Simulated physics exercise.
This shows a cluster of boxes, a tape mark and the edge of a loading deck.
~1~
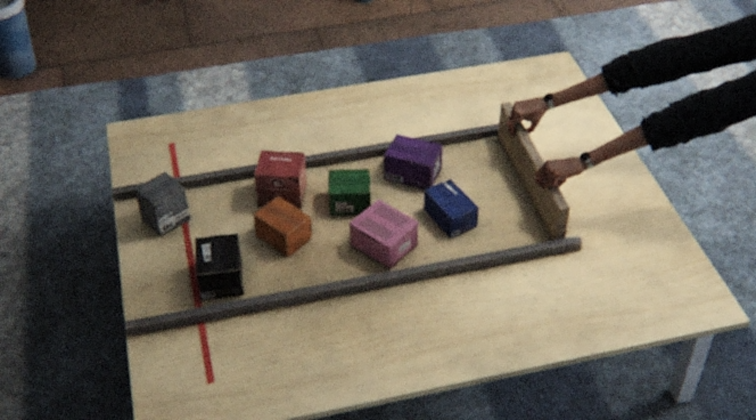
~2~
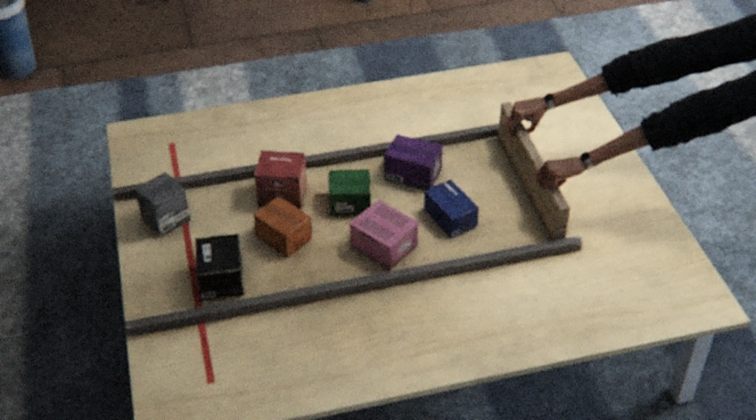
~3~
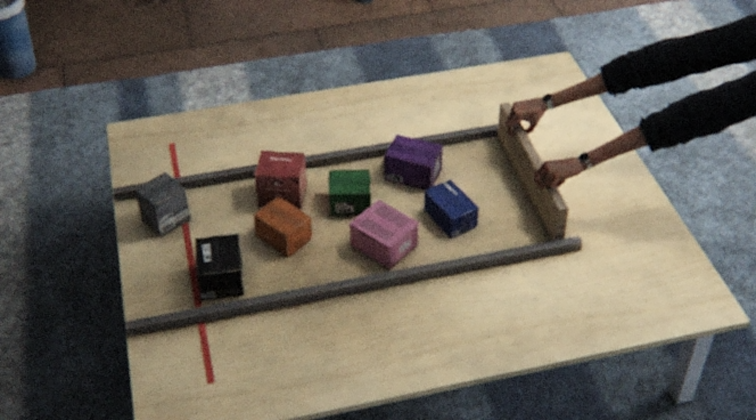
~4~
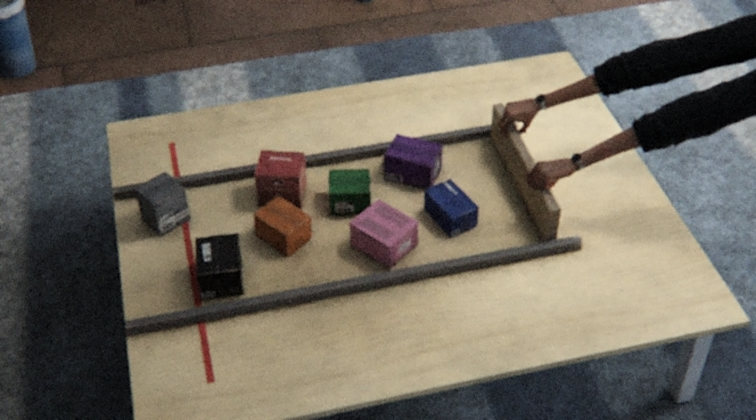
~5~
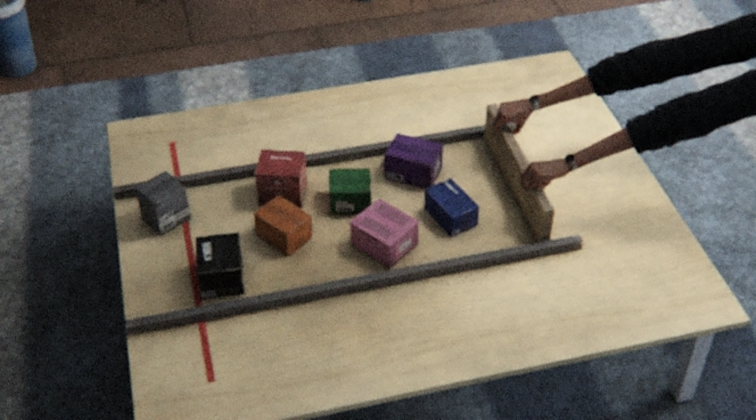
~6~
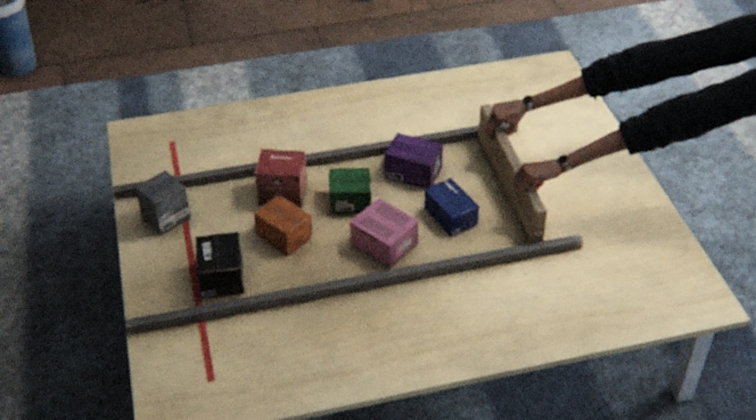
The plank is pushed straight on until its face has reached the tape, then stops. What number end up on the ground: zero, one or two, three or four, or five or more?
Here the number that fall off is three or four.
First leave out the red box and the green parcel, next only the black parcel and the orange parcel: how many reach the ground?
The counts: 2 and 2.
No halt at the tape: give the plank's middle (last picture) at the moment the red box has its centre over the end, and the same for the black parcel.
For the red box at (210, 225), for the black parcel at (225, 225).
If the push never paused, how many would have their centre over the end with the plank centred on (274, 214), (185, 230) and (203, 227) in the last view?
Place by place, 0, 4 and 3.
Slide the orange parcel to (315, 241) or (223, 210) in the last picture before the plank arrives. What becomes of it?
In turn it comes down; falls.
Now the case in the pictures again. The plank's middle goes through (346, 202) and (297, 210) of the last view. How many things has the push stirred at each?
6 and 8.
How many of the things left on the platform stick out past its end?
That would be 2.
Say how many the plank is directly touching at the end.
2 of them.
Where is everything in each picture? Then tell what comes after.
In the first frame, grey parcel (163, 204); black parcel (219, 266); orange parcel (283, 226); plank (531, 170); tape (189, 249).
In the second frame, black parcel (220, 267); purple parcel (414, 162).
In the third frame, orange parcel (283, 227); red box (281, 180).
In the fourth frame, grey parcel (163, 204); plank (523, 171).
In the fifth frame, black parcel (220, 265); pink tote (384, 233).
In the sixth frame, grey parcel (164, 203); black parcel (220, 265); orange parcel (284, 225); plank (510, 173); tape (189, 247).
Soon after, none off yet; grey parcel at rest near (164, 203); black parcel at rest near (220, 265); orange parcel at rest near (284, 225).
Then, none off yet; grey parcel moved a little near (157, 203); black parcel moved a little near (198, 269); orange parcel moved about its own width near (226, 235).
At rest, the number that fall off is three or four; fallen, red box, orange parcel, black parcel and grey parcel.
